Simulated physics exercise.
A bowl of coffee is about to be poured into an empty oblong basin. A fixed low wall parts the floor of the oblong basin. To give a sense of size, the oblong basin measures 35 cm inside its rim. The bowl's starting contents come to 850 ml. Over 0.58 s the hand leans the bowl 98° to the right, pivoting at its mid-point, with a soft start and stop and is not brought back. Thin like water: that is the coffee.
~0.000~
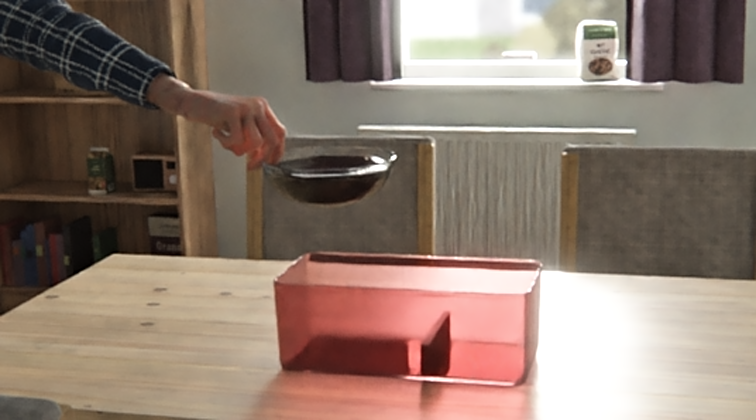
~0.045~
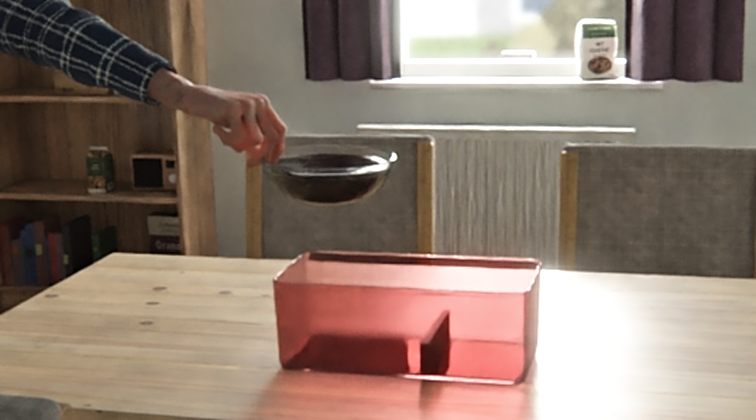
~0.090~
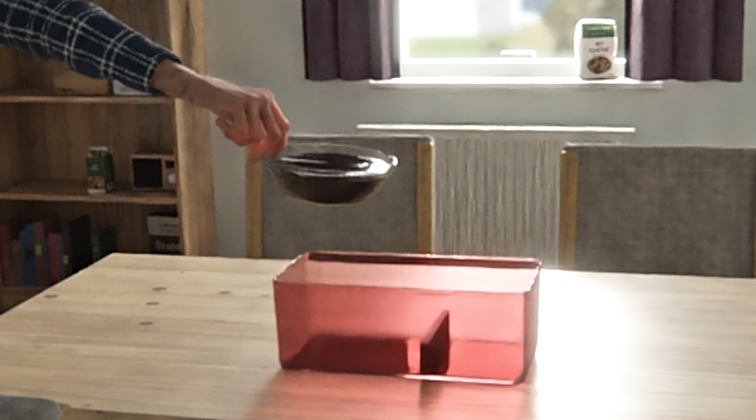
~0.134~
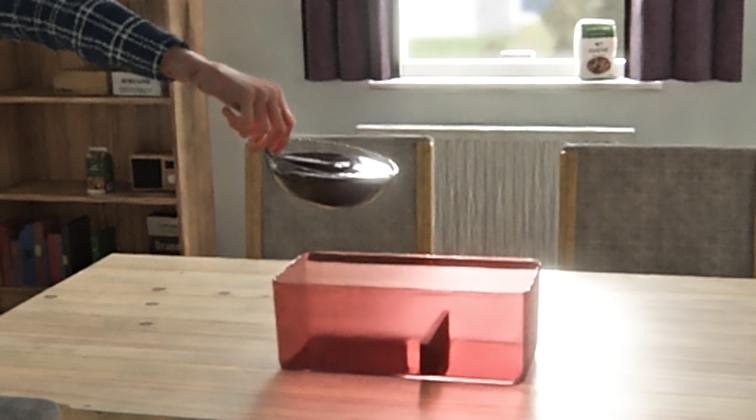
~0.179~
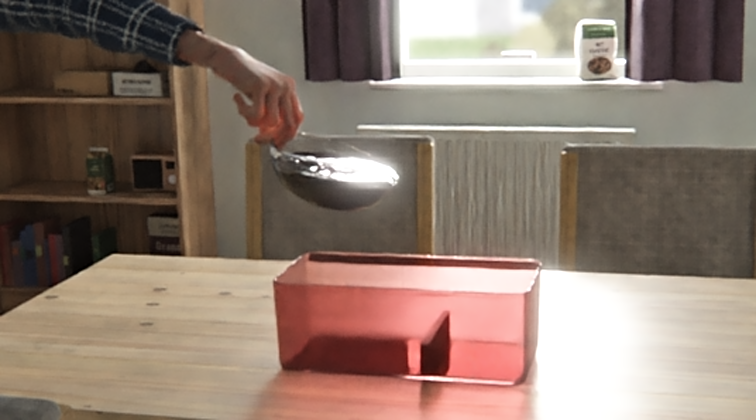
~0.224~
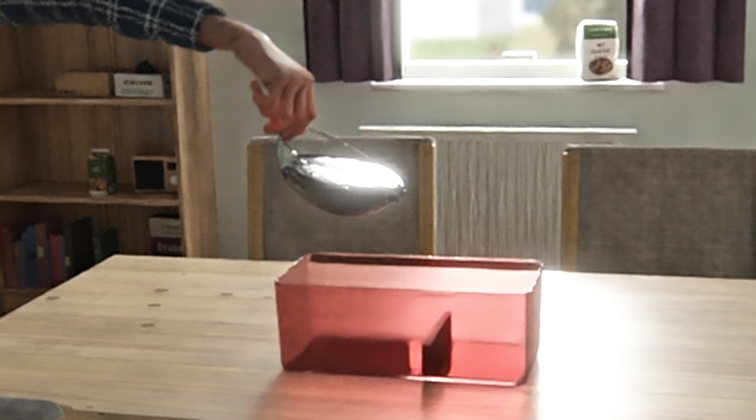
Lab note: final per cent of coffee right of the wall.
Approx. 38 %.
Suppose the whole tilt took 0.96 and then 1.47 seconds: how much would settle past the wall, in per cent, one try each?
Try 1: Approx. 50 %; try 2: Approx. 65 %.
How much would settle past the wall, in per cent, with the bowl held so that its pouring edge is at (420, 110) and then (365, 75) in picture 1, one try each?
I'd say 65 percent on the first go, 30 percent on the next.
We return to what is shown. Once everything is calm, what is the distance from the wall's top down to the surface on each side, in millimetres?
On the left it's about 30 mm; on the right, about 30 mm.
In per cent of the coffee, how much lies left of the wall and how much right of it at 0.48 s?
Left side near 36, right side near 32.
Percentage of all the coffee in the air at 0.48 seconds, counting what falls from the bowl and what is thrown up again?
Close to 28 per cent, I'd say.
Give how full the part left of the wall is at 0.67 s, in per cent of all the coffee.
Reading: Approx. 54 per cent.
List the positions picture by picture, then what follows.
Tilt 0°; pouring edge (392, 161); surface from (271, 164) to (390, 167); the oblong basin's rim runs from (290, 268) to (536, 279); the wall's top is at (436, 328), in the first frame.
Tilt 1°; pouring edge (392, 161); surface from (271, 162) to (390, 167), in the second frame.
Tilt 6°; pouring edge (393, 166); surface from (272, 160) to (391, 170), in the third frame.
Tilt 12°; pouring edge (394, 174); surface from (274, 157) to (393, 174), in the fourth frame.
Tilt 21°; pouring edge (395, 185); surface from (280, 156) to (390, 179); 1 per cent is over the edge, in the fifth frame.
Tilt 32°; pouring edge (395, 198); surface from (286, 158) to (381, 183); 8 per cent is over the edge, in the sixth frame.
After 0.48 s the tilt is 91° and 4 per cent is still to pour, 36 is left of the wall and 32 right of it.
After 0.67 s the tilt is 98° and 0 per cent is still to pour, 55 is left of the wall and 35 right of it.
After 0.87 s the tilt is 98° and 0 per cent is still to pour, 55 is left of the wall and 37 right of it.
After 1.08 s the tilt is 98° and 0 per cent is still to pour, 57 is left of the wall and 38 right of it.
In the end 57 per cent lies left of the wall, 38 right of it and 6 outside.
